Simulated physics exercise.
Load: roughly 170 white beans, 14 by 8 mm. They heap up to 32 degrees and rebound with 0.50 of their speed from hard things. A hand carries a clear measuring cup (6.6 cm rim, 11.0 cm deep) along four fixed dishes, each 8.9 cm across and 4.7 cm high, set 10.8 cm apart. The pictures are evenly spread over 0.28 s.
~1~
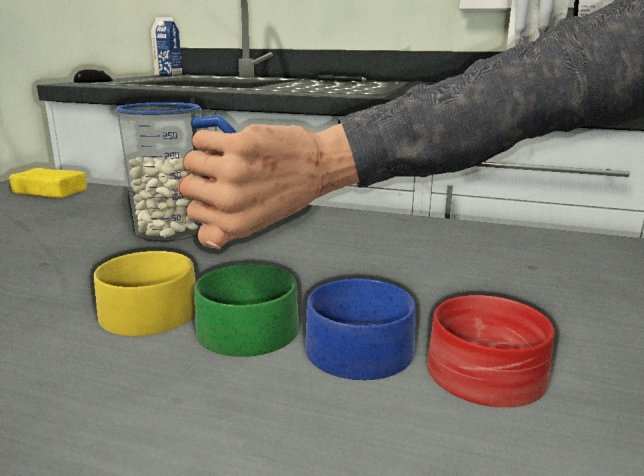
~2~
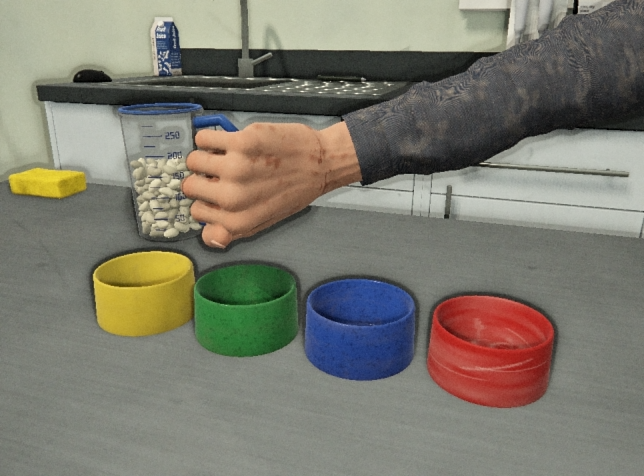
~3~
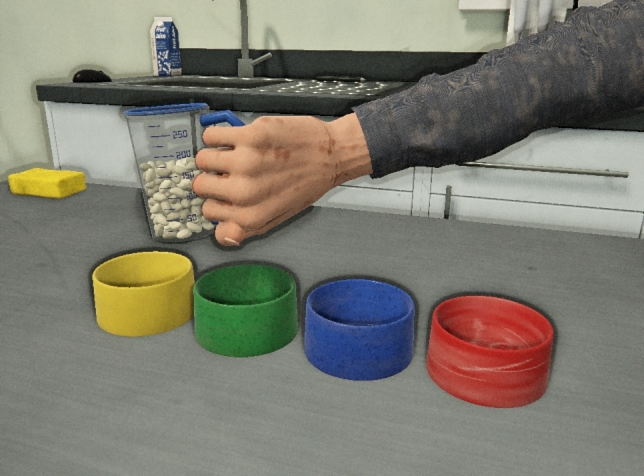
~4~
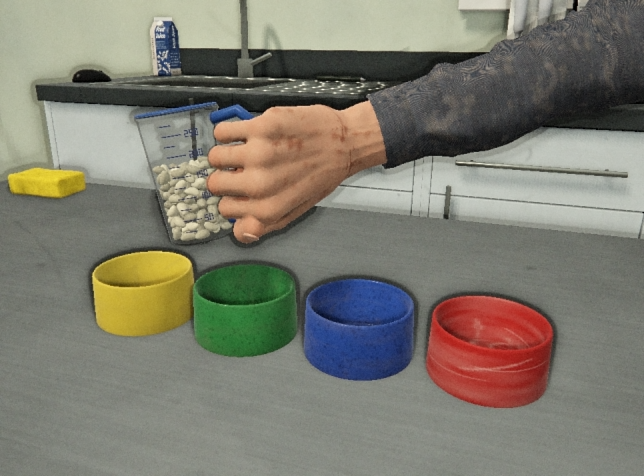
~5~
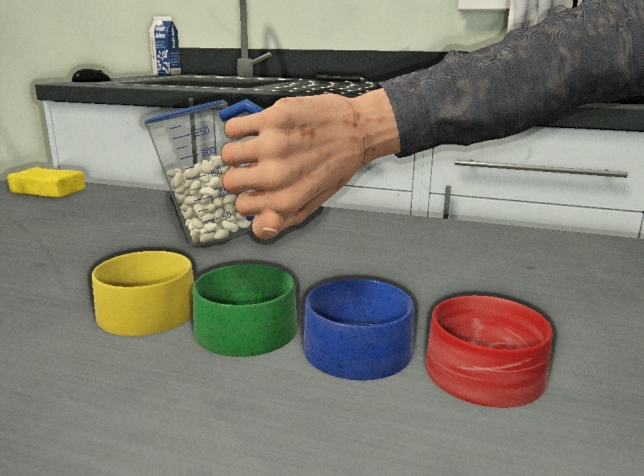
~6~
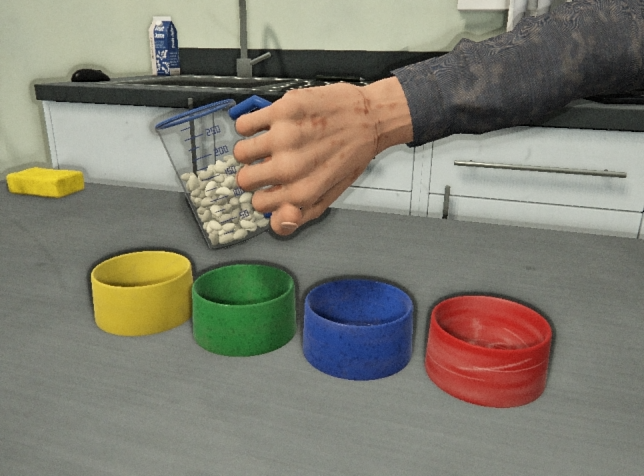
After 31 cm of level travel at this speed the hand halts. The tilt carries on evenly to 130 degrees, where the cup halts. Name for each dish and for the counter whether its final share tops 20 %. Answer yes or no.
Red: Yes, blue: No, green: No, yellow: No, counter: Yes.
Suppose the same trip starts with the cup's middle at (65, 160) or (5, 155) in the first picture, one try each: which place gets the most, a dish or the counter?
The winner: Counter, then green.
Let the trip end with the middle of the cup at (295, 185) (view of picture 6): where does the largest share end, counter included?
Most goes to: Green.
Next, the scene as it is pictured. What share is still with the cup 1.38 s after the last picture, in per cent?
Some 5 per cent of the load.
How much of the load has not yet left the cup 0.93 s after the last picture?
Some 100 per cent of the load.
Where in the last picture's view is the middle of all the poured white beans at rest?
Around (447, 355).
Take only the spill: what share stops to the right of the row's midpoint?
About 90 per cent.
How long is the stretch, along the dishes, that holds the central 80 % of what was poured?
Some 13 cm.
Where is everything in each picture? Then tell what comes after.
In the first frame, cup at (165, 171), tilt 0 degrees, lip at (126, 107), moved 0.0 cm; middle of the pieces at (171, 194); yellow dish at (145, 269); green dish at (246, 284); blue dish at (361, 301); red dish at (493, 321).
In the second frame, cup at (168, 172), tilt 1 degrees, lip at (128, 108), moved 0.3 cm; middle of the pieces at (174, 194).
In the third frame, cup at (177, 173), tilt 5 degrees, lip at (135, 111), moved 1.4 cm; middle of the pieces at (185, 195).
In the fourth frame, cup at (191, 174), tilt 10 degrees, lip at (144, 116), moved 2.8 cm; middle of the pieces at (200, 196).
In the fifth frame, cup at (205, 175), tilt 16 degrees, lip at (154, 121), moved 4.2 cm; middle of the pieces at (216, 197).
In the sixth frame, cup at (219, 176), tilt 21 degrees, lip at (164, 127), moved 5.6 cm; middle of the pieces at (232, 197); yellow dish at (142, 269); green dish at (244, 284); blue dish at (359, 302); red dish at (490, 322).
Then, 0.56 s after the last picture, tilt 73 degrees; cup holds 100 %.
Then, 0.93 s after the last picture, tilt 107 degrees; cup holds 100 %.
Then, 1.38 s after the last picture, tilt 130 degrees; cup holds 5 %, red 50 %, blue 10 %.
In the end, red 45 %, blue 10 %, green 0 %, yellow 0 %, counter 45 %.
